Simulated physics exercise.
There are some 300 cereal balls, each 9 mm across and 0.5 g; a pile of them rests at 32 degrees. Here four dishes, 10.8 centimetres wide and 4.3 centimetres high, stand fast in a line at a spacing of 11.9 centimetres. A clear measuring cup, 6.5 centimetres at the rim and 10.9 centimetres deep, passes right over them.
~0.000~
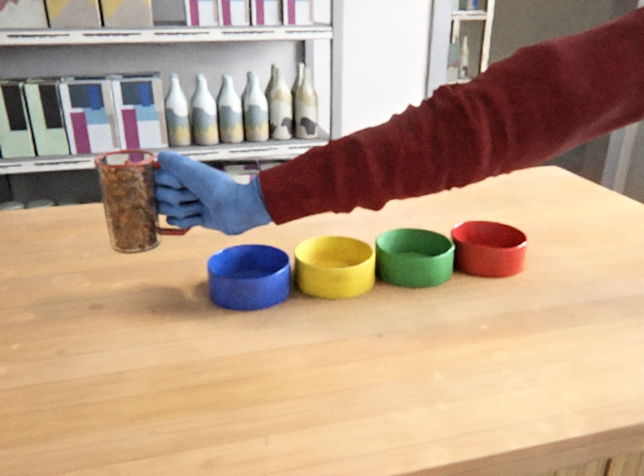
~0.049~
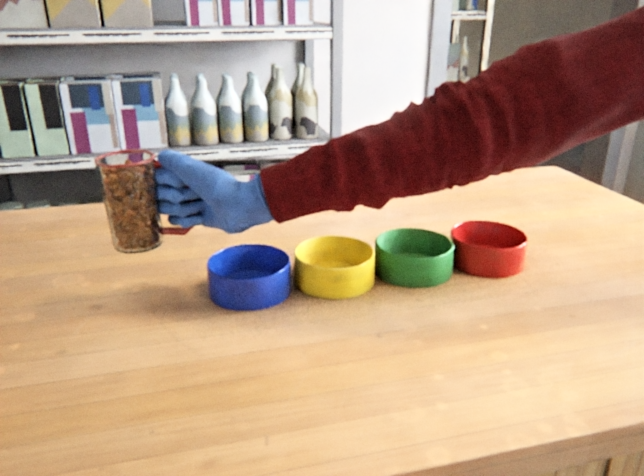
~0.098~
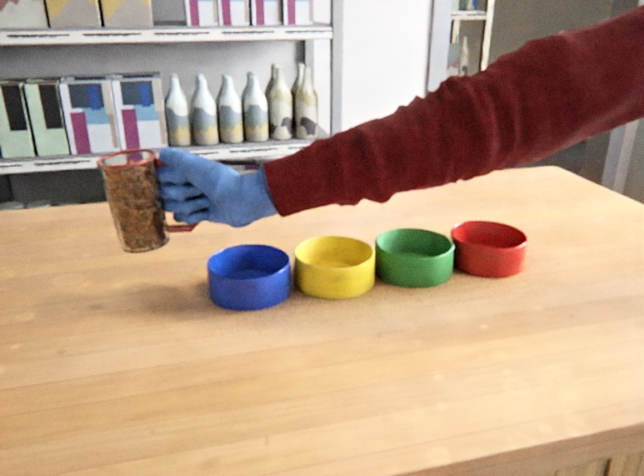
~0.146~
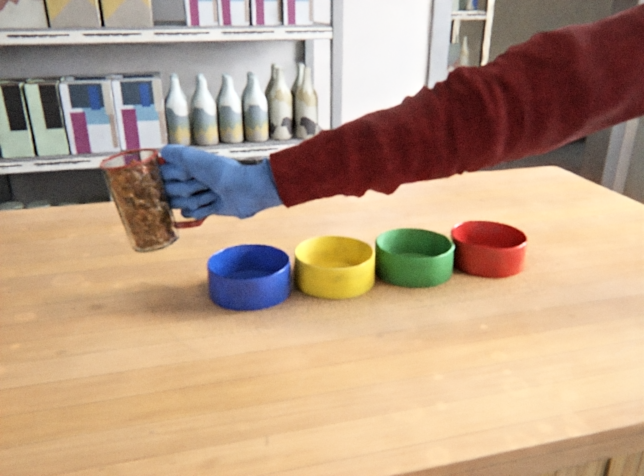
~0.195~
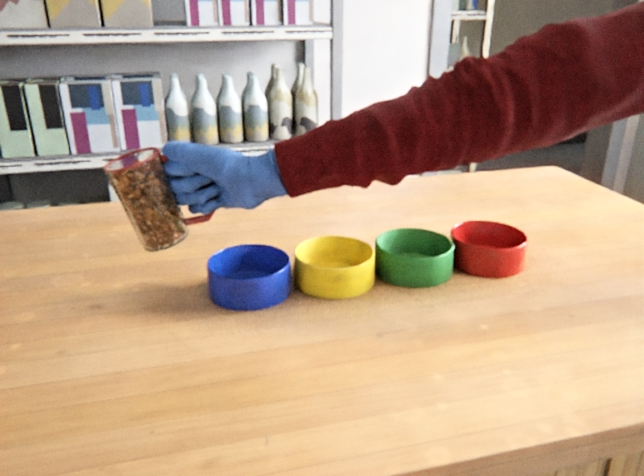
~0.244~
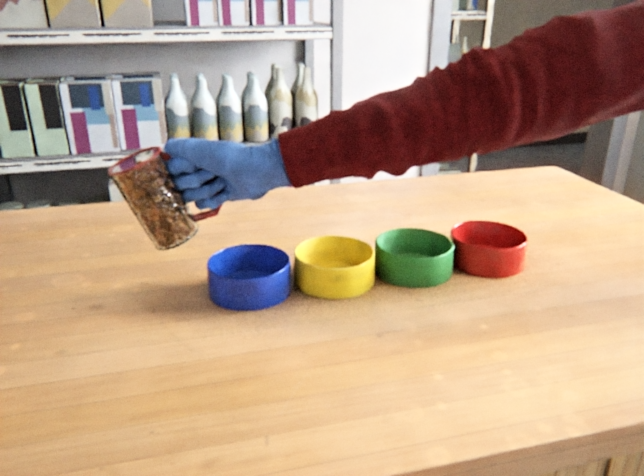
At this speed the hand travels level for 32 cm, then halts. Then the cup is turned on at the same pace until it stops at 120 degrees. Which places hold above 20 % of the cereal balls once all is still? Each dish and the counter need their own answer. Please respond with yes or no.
Red no, blue yes, green no, yellow no, counter no.
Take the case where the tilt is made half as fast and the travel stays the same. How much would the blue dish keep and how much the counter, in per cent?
In that case you'd see blue at 0 and the counter at 0.
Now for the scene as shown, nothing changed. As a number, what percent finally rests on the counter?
Estimate: Close to 10 %.
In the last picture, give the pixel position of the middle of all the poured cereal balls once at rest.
About (254, 278).
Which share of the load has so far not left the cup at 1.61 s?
Reading: Approx. 0 %.
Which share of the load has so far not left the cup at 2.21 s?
Roughly 0 in a hundred.
After 1.06 s, tilt 113 degrees; cup holds 85 %, blue 10 %.
Then, at 1.61 s, tilt 120 degrees; cup holds 0 %, blue 90 %.
After 2.21 s, tilt 120 degrees; cup holds 0 %, blue 90 %.
In the end, at 2.5 s, red 0 %, blue 90 %, green 0 %, yellow 0 %, counter 10 %.
